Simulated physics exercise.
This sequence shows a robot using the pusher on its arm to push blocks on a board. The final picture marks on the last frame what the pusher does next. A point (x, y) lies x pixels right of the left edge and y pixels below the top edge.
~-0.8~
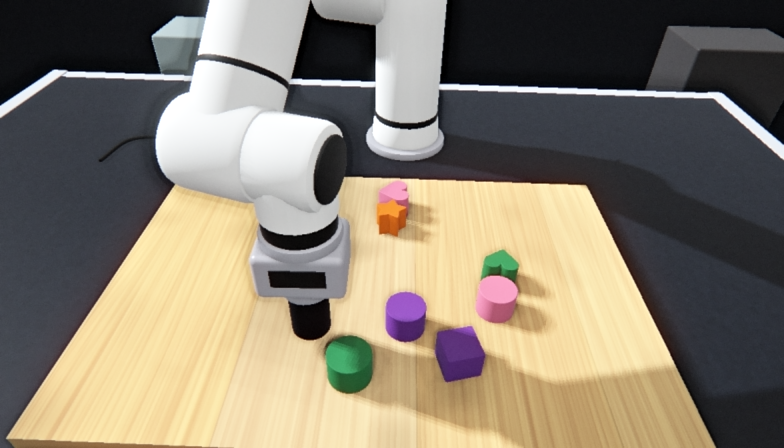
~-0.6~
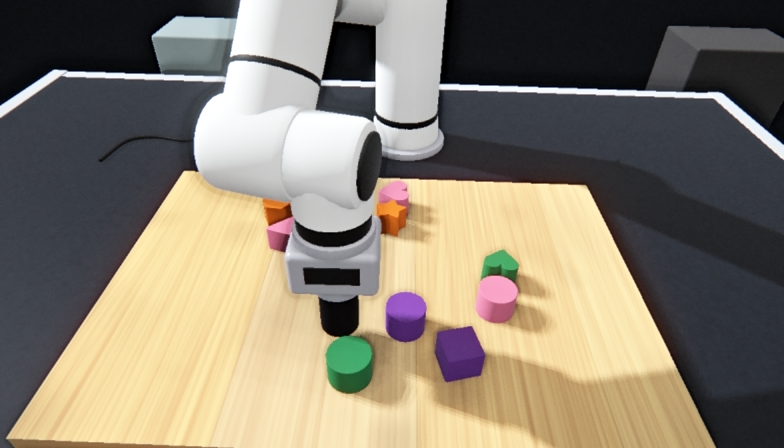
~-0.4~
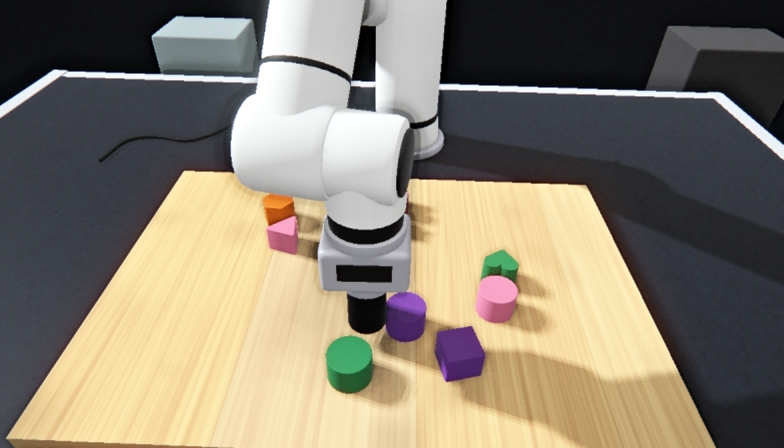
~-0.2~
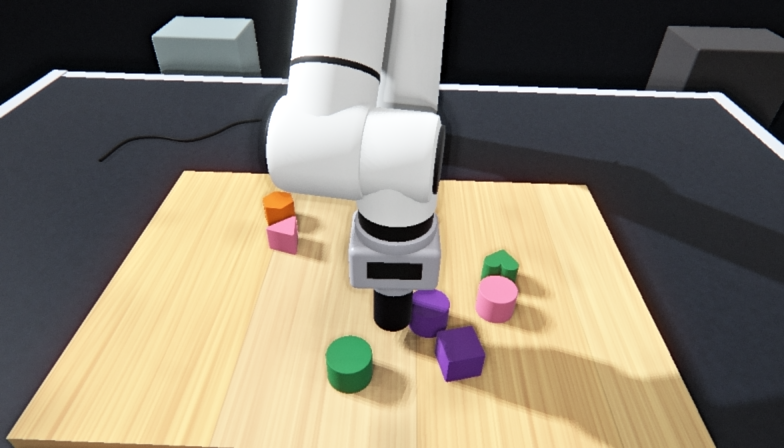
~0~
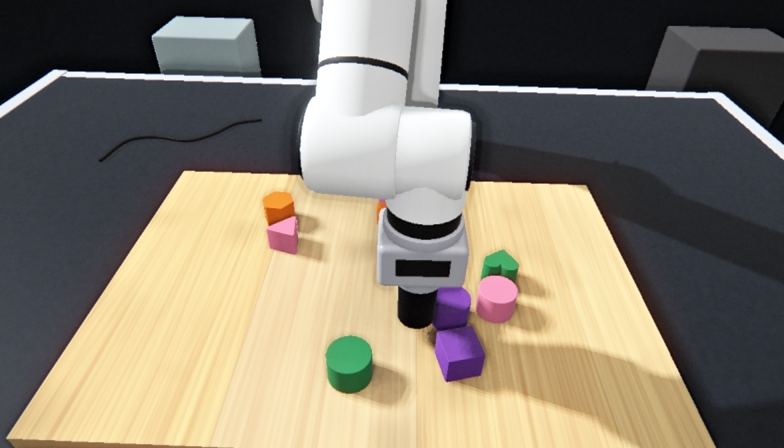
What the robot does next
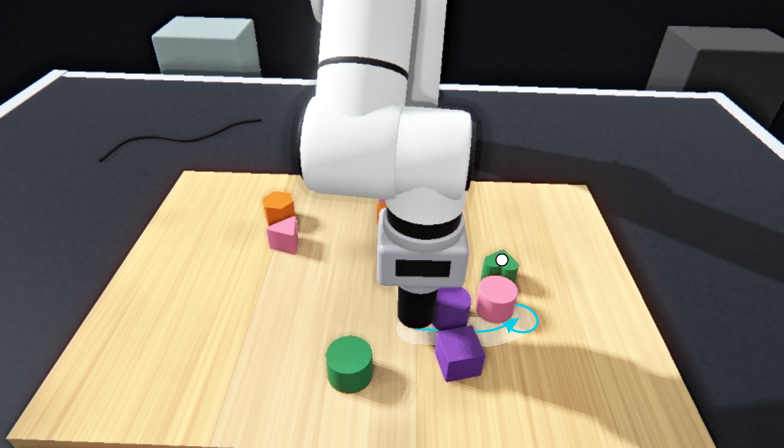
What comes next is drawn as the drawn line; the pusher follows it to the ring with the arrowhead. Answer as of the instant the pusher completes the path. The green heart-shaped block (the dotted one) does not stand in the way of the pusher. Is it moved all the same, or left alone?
It is no longer where it was.
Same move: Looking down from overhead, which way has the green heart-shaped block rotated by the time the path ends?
The sense of turning is anti-clockwise.
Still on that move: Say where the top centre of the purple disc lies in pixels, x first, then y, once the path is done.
For the centre of its top, I'd go with (512, 271).
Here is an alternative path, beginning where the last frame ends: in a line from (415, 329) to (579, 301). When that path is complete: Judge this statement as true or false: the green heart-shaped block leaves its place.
True
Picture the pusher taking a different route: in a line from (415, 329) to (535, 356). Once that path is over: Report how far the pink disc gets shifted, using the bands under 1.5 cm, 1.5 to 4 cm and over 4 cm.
Overall it shifts between 1.5 and 4 cm.
The drawn path runs from (415, 329) by way of (452, 331) and (490, 331) to (519, 318); the dot is on the green heart-shaped block.
The first path, step by step. One third of the way, pusher at (457, 317); purple disc at (482, 291); pink disc at (517, 282).
Two thirds of the way, pusher at (495, 316); purple disc at (503, 283); pink disc at (534, 272); green heart-shaped block at (504, 257), turned 30° anticlockwise.
At the end, pusher at (523, 304); purple disc at (512, 271); purple square piece not moved; pink disc at (543, 262); green heart-shaped block at (500, 251), turned 25° anticlockwise.
